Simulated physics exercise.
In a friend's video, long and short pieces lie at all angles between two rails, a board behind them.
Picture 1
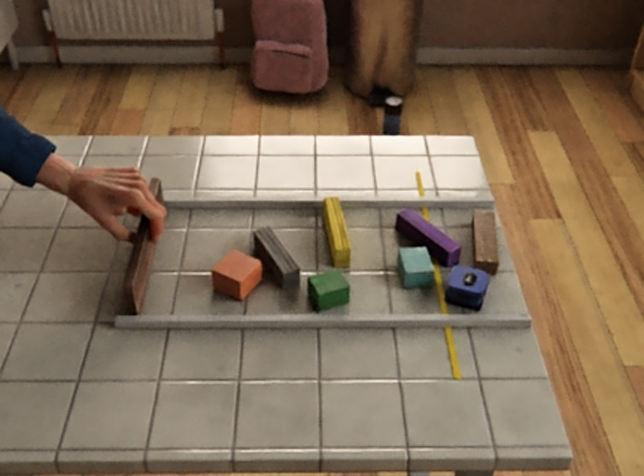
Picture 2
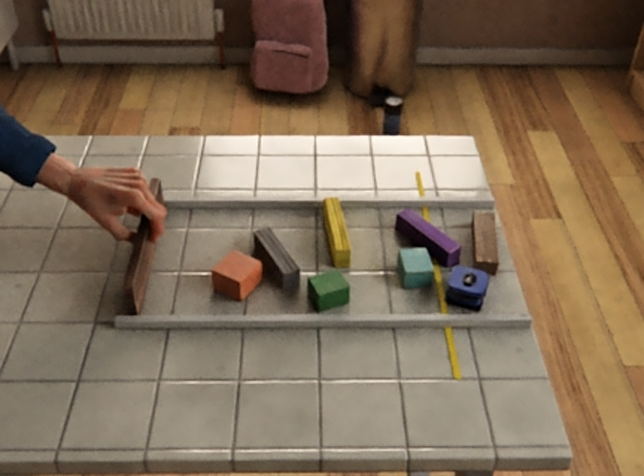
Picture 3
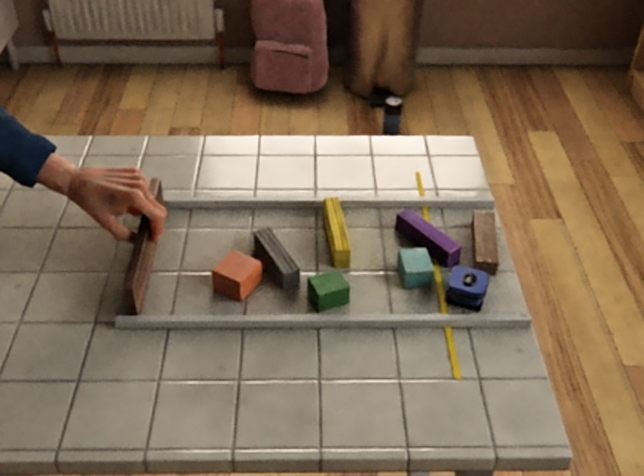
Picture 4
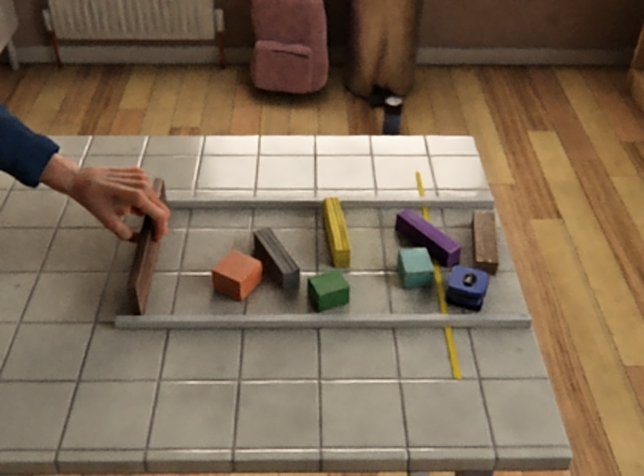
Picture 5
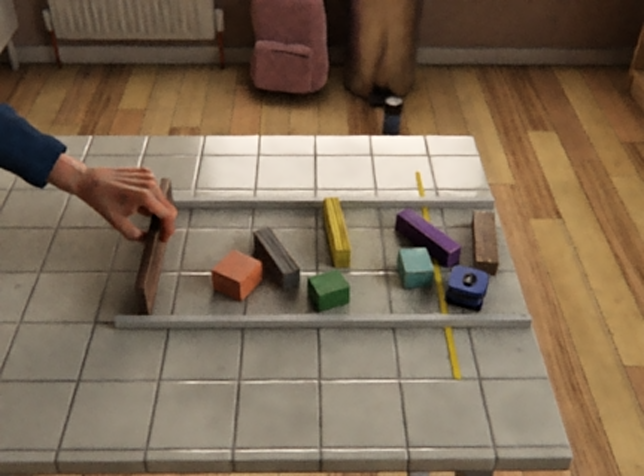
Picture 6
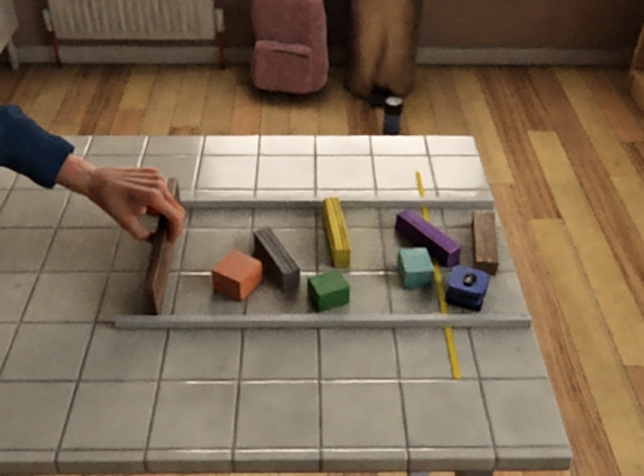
In this clip, a hand holds a dark board upright at the left end of two rails on a tiled table, then slides it slightly right, while the scattered coloured blocks and sticks between the rails stay still.
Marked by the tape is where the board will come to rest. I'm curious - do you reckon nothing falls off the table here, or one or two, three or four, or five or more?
The number gone is small: One or two.
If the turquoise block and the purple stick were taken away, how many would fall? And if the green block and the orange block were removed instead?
That gives 0 in the first case, then 0 in the second.
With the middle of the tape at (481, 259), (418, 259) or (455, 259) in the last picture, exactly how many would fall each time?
Those tries give 4, 0 and 1.
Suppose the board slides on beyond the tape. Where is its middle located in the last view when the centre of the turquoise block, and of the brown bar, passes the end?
First near (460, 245), second near (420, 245).
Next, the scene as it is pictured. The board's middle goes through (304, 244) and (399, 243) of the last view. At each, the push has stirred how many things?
First 4, then 8.
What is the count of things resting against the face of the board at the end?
4 are in contact with it.
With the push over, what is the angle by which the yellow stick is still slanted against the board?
Some 35 degrees.
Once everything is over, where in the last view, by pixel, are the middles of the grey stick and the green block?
Grey stick at about (461, 243), green block at about (462, 299).
Early on, none off yet; brown bar at rest near (485, 242); blue case at rest near (467, 288); purple stick at rest near (427, 237).
Finally, the number that fall off is one or two; lost, brown bar.
